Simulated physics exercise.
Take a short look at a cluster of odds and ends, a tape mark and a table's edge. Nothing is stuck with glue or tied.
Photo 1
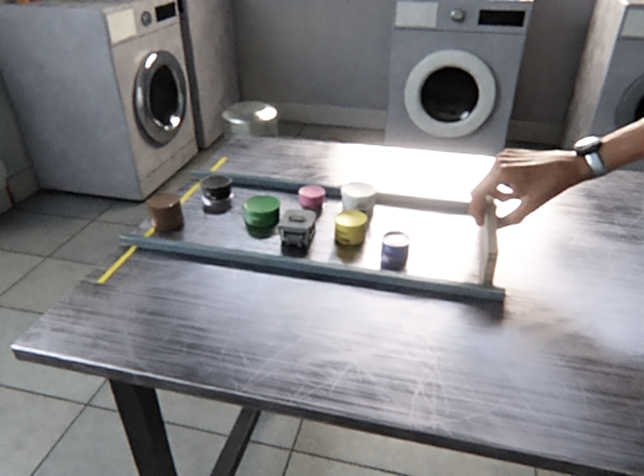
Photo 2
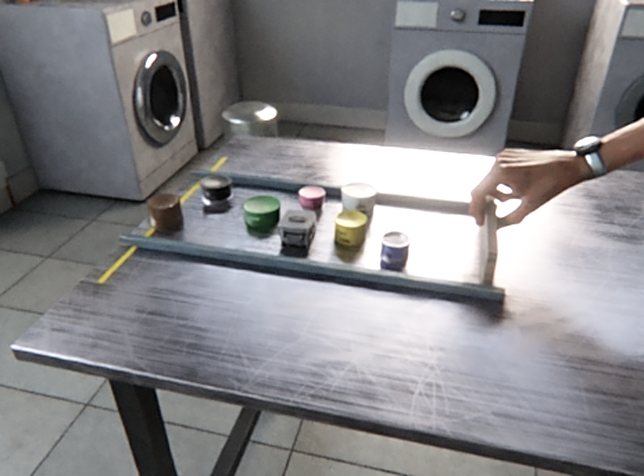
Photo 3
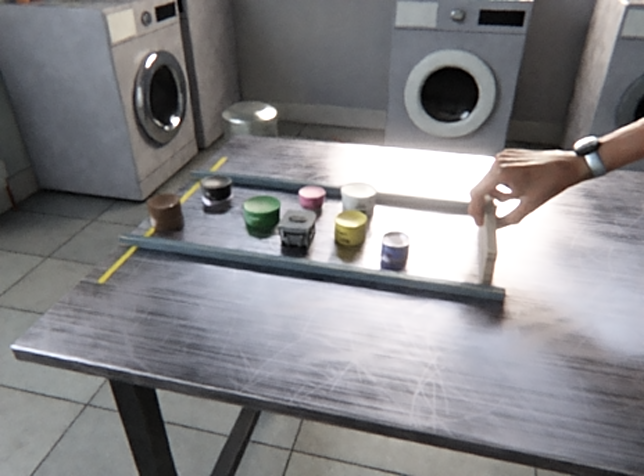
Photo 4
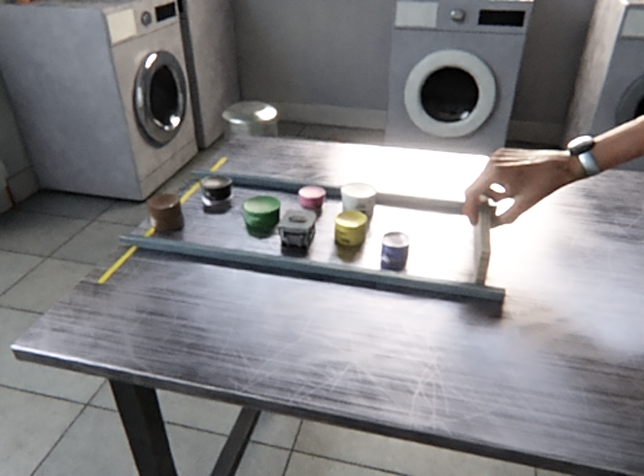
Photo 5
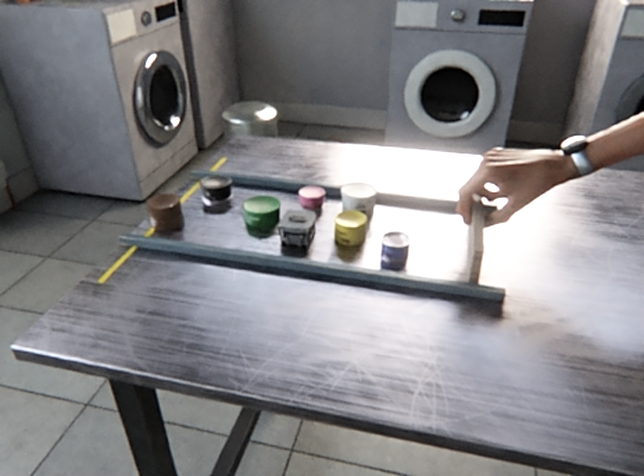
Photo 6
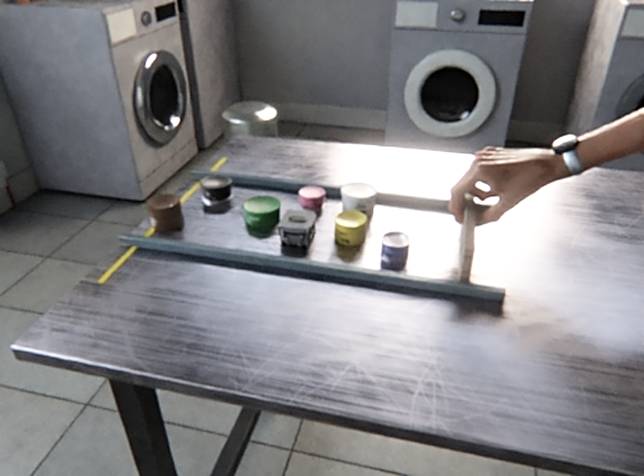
In this clip, small coloured tubs and tins sit between two rails on a table near a yellow tape line, with washing machines behind, as a hand wearing a watch slides an upright board slightly left and the containers stay still.
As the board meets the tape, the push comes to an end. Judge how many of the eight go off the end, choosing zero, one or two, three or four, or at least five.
I expect the edge to claim at least five.
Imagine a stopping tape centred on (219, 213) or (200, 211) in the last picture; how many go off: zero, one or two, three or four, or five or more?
With the tape at the first place the answer is either one or two, and at the second place it's 3 or 4.
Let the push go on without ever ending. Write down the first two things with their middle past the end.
First the black tin, then the brown lid.
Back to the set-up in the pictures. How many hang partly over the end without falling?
It comes to 3.
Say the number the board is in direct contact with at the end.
It's touching 3 at the end.
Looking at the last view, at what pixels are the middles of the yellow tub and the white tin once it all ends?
Taking them in turn, first comes (159, 199), then (178, 177).
Soon after, none off yet; brown lid at rest near (166, 212); black tin at rest near (217, 189); green tub at rest near (263, 211).
At rest, the number that fall off is five or more; fallen, grey case, pink tin, green tub, black tin and brown lid.
